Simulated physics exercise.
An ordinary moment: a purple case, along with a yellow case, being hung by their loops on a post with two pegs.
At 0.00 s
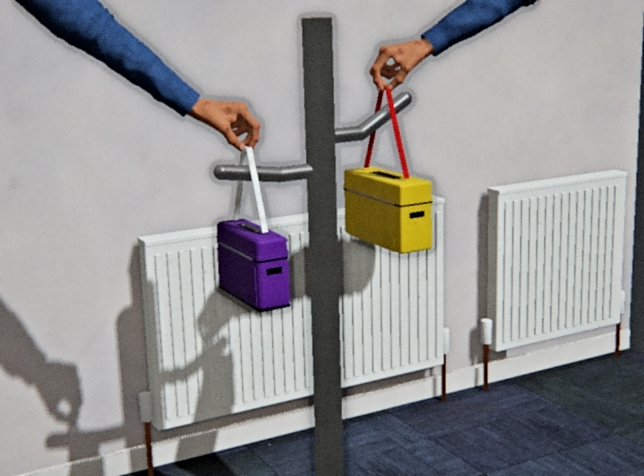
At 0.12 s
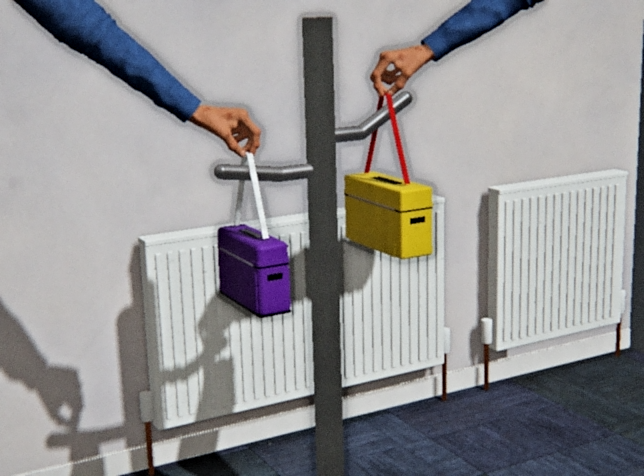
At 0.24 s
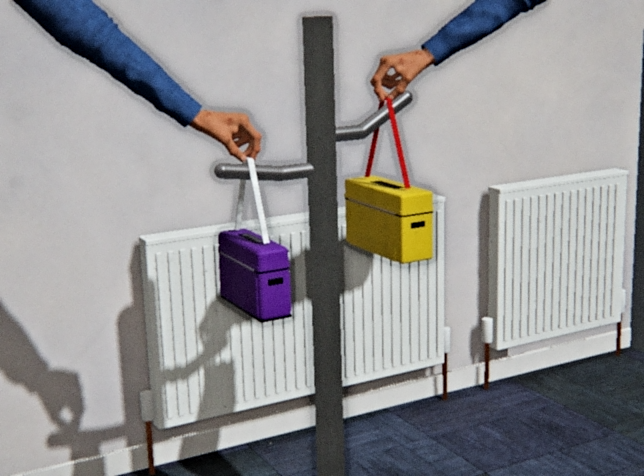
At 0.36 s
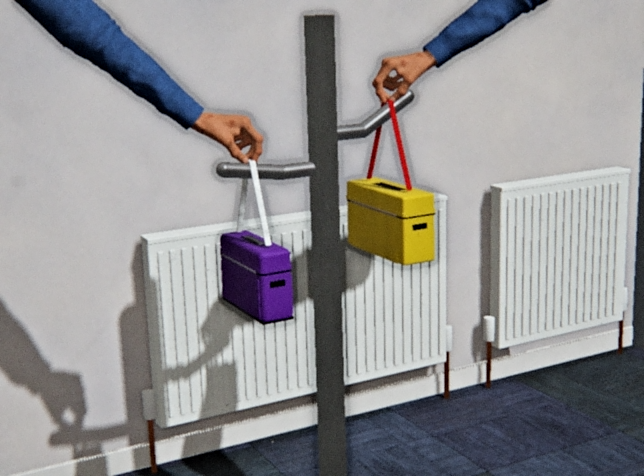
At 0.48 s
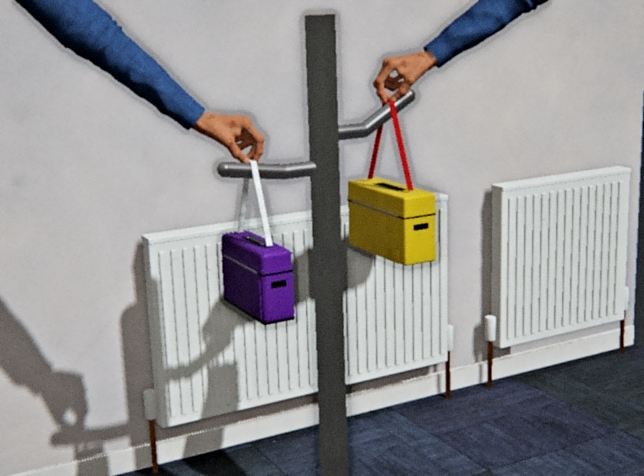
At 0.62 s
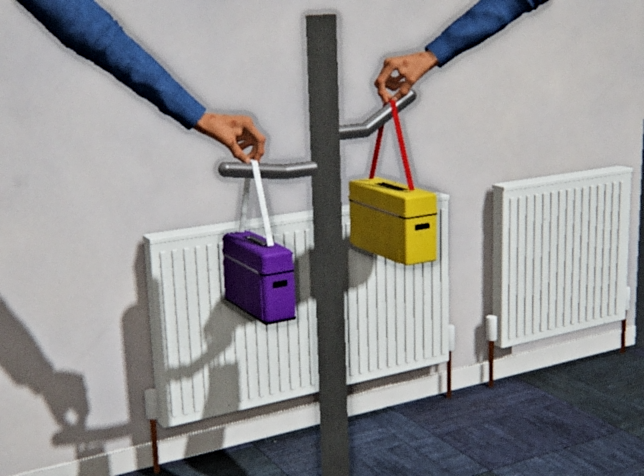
A purple case and a yellow case sank slightly on their straps, held by two hands beside a post with two pegs, then hung nearly still in front of the white radiators.
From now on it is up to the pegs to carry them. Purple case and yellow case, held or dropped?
Purple case: Held, yellow case: Held.
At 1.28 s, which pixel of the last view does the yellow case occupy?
Estimated pixel: (330, 247).
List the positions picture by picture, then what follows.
The first picture shows purple case (252, 263); yellow case (386, 208); left peg tip (221, 172); right peg tip (405, 99).
The second picture shows purple case (253, 268); yellow case (387, 214).
The third picture shows purple case (254, 273); yellow case (387, 218).
The fourth picture shows purple case (255, 275); yellow case (389, 219).
The fifth picture shows purple case (257, 275); yellow case (390, 220).
The sixth picture shows purple case (258, 275); yellow case (391, 220); left peg tip (226, 170), pointing up; right peg tip (409, 96), pointing up.
After 0.92 s, purple case hanging near (259, 276); yellow case hanging near (369, 235).
After 1.28 s, purple case hanging near (265, 277); yellow case hanging near (331, 247).
After 1.84 s, purple case hanging near (260, 276); yellow case hanging near (353, 240).
At rest, purple case hanging near (266, 277); yellow case hanging near (334, 247). The purple case stays hanging and the yellow case holds on.
